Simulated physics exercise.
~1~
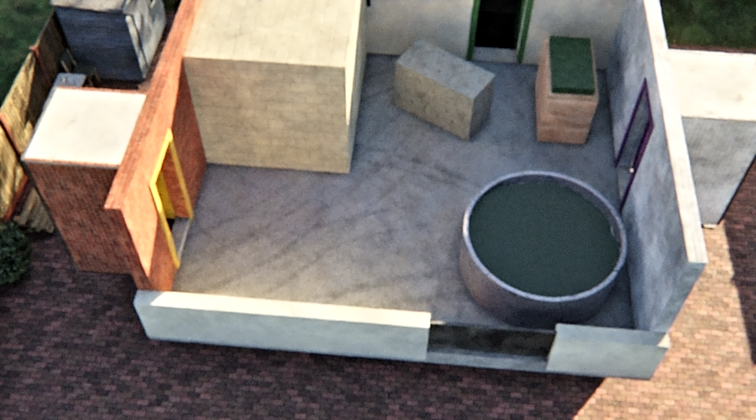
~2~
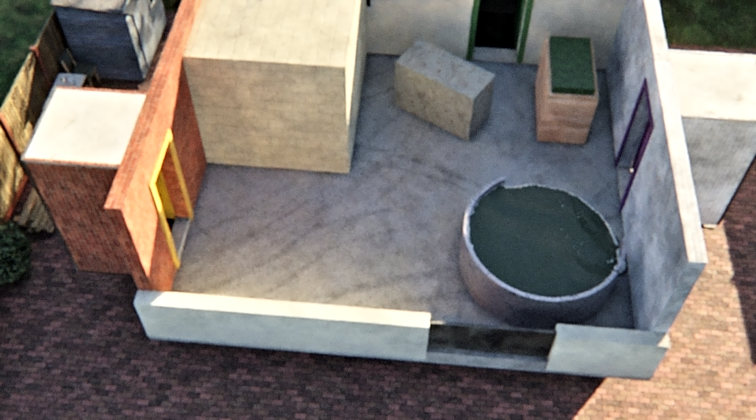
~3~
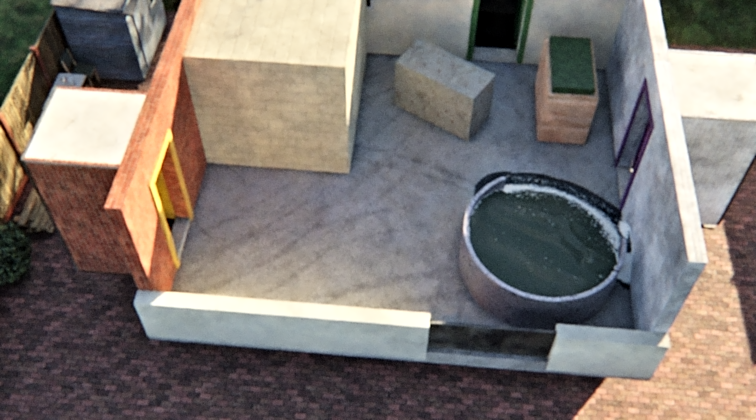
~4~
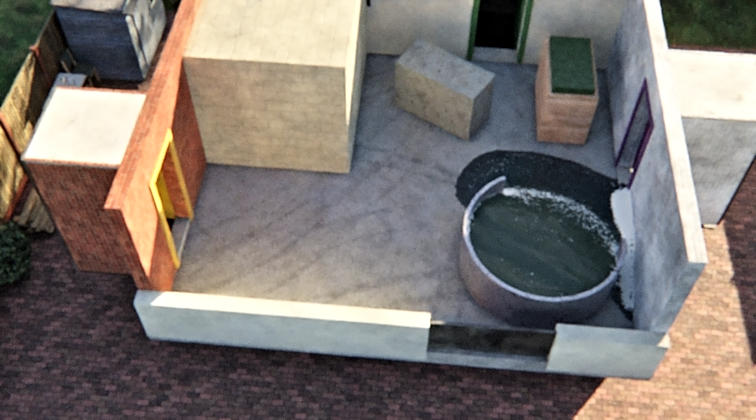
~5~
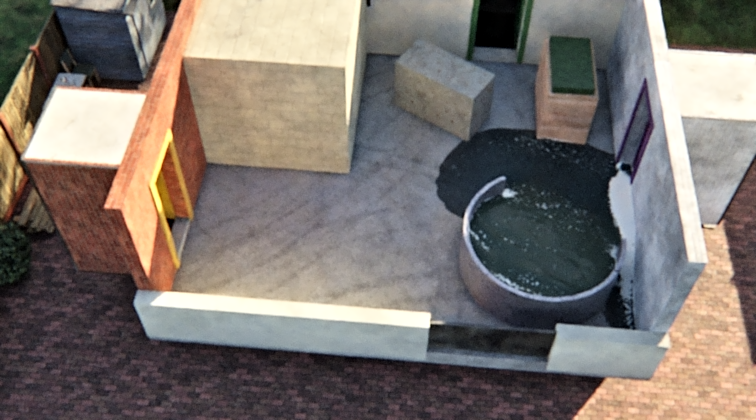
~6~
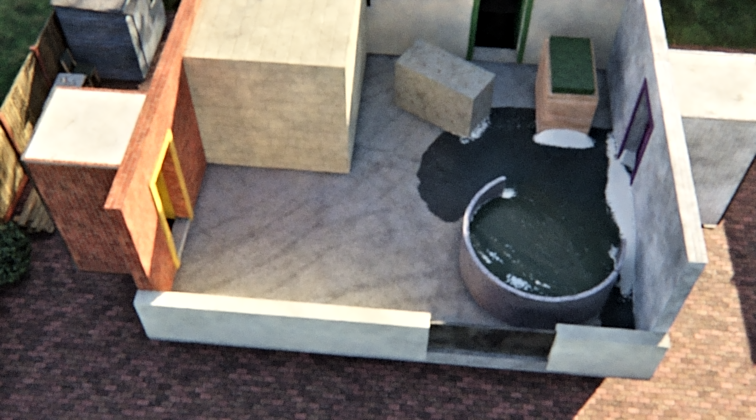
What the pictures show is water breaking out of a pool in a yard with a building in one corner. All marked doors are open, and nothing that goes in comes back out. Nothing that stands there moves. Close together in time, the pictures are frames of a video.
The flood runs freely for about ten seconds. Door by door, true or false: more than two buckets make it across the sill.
Green door: True; purple door: True; yellow door: False.
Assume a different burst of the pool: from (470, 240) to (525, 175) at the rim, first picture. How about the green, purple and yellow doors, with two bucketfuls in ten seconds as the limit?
Taking them in turn, the green door falls short, the purple door tops the limit and the yellow door tops the limit.
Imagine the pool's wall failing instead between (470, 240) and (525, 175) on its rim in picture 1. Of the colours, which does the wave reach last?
My pick: The door marked purple.
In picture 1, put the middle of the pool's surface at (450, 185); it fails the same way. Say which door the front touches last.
It is the yellow door.
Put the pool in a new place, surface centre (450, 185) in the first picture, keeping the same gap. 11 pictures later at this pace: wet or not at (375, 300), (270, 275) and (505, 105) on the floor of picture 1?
Point by point: Still bare; still bare; swamped.
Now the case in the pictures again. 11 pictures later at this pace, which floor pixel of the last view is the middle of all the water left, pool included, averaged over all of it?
I reckon somewhere around (546, 187).
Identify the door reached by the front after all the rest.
It would be the yellow-painted one.
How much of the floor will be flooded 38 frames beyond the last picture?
About 90 %.
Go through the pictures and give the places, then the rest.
The pool at (544, 235) is whole and still, in the first picture.
Water pours out on the pool's far side and has run to (619, 272), in the second picture.
The front is at (481, 189), out from the gap on the pool's far side, in the third picture.
Water pours out on the pool's far side and has run to (631, 316), in the fourth picture.
The front is at a hidden place, out from the gap on the pool's far side, in the fifth picture.
The front is at (448, 133), out from the gap on the pool's far side, in the sixth picture.
A moment on, water covers 35 % of the floor; the green door under two buckets in, the purple door far over two buckets in, the yellow door not reached.
Next, water covers 40 % of the floor; the green door over two buckets in, the purple door far over two buckets in, the yellow door not reached.
Then, water covers 70 % of the floor; the green door far over two buckets in, the purple door far over two buckets in, the yellow door not reached.
Later, water covers 90 % of the floor; the green door far over two buckets in, the purple door far over two buckets in, the yellow door wet at the sill, nothing in.
In the end, water covers 100 % of the floor; the green door far over two buckets in, the purple door far over two buckets in, the yellow door wet at the sill, nothing in.
